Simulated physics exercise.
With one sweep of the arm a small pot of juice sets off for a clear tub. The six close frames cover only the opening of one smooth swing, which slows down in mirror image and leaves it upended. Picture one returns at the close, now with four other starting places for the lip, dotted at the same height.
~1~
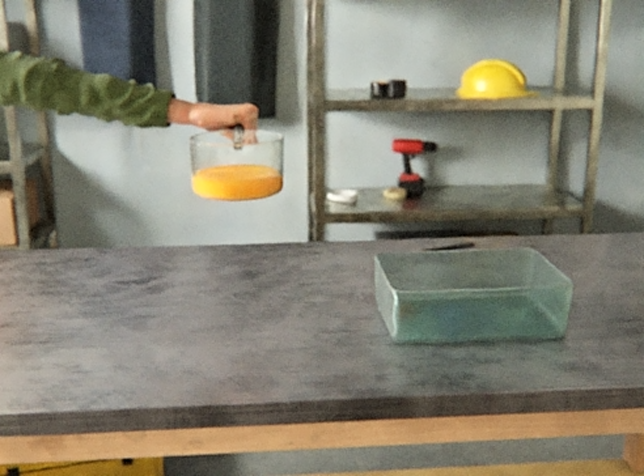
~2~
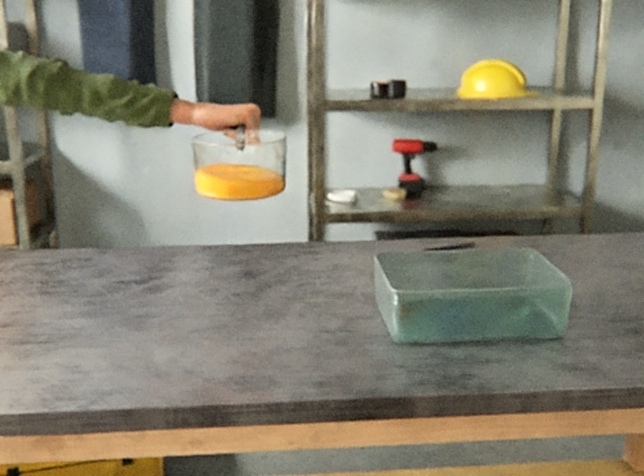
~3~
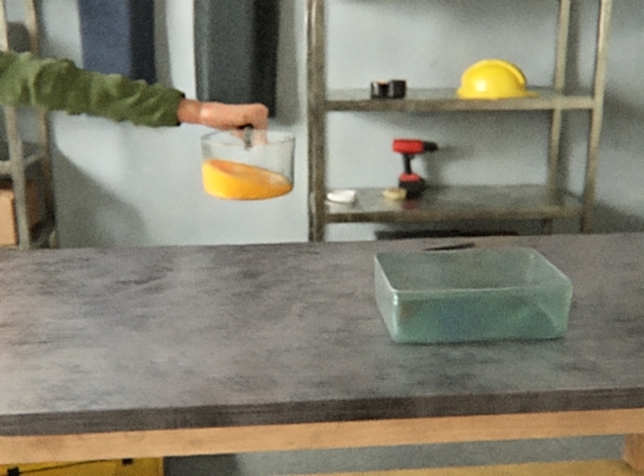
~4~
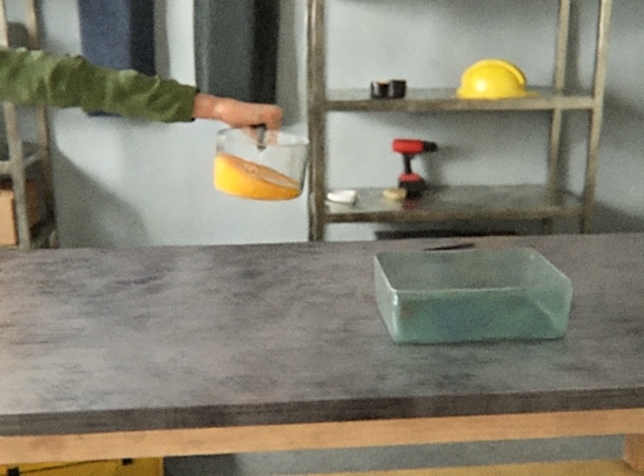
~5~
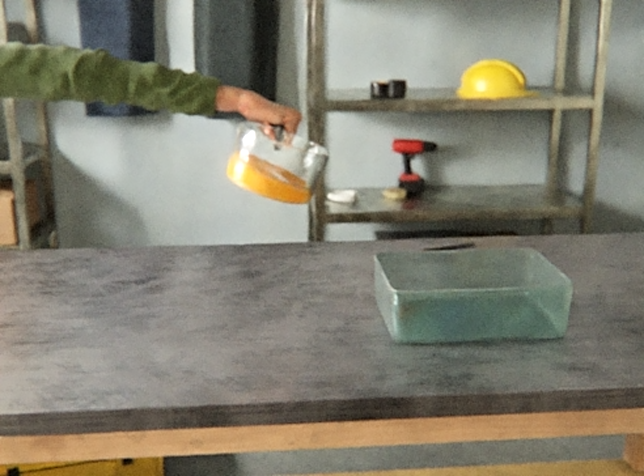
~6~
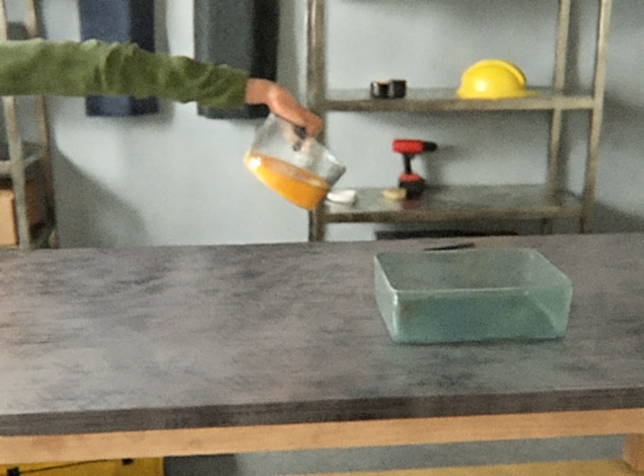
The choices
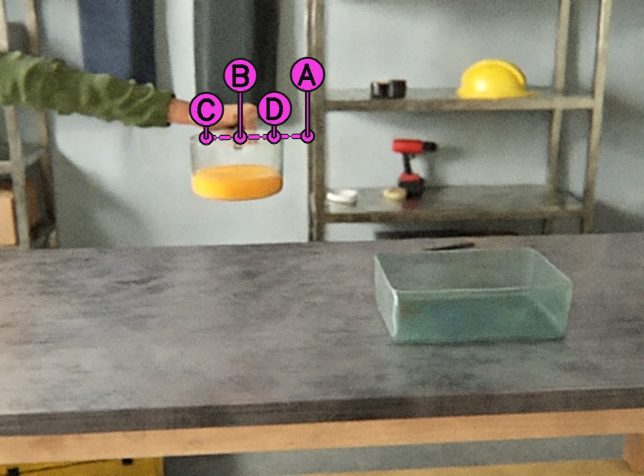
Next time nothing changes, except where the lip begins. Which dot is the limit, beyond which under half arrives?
Choose B.
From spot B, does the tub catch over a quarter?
Yes, it does.
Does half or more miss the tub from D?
No, not at all.
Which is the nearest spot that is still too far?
The answer is C.
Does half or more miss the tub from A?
No, not at all.
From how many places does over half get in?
Three of them.
On the marked copy, A at (307, 136); B at (240, 137); C at (206, 137); D at (274, 136).
With A, about 73 % lands in the tub, 2 % falls short and 25 % goes beside or beyond.
With B, about 61 % lands in the tub, 24 % falls short and 14 % goes beside or beyond.
With C, about 19 % lands in the tub, 79 % falls short.
With D, about 75 % lands in the tub, 5 % falls short and 19 % goes beside or beyond.
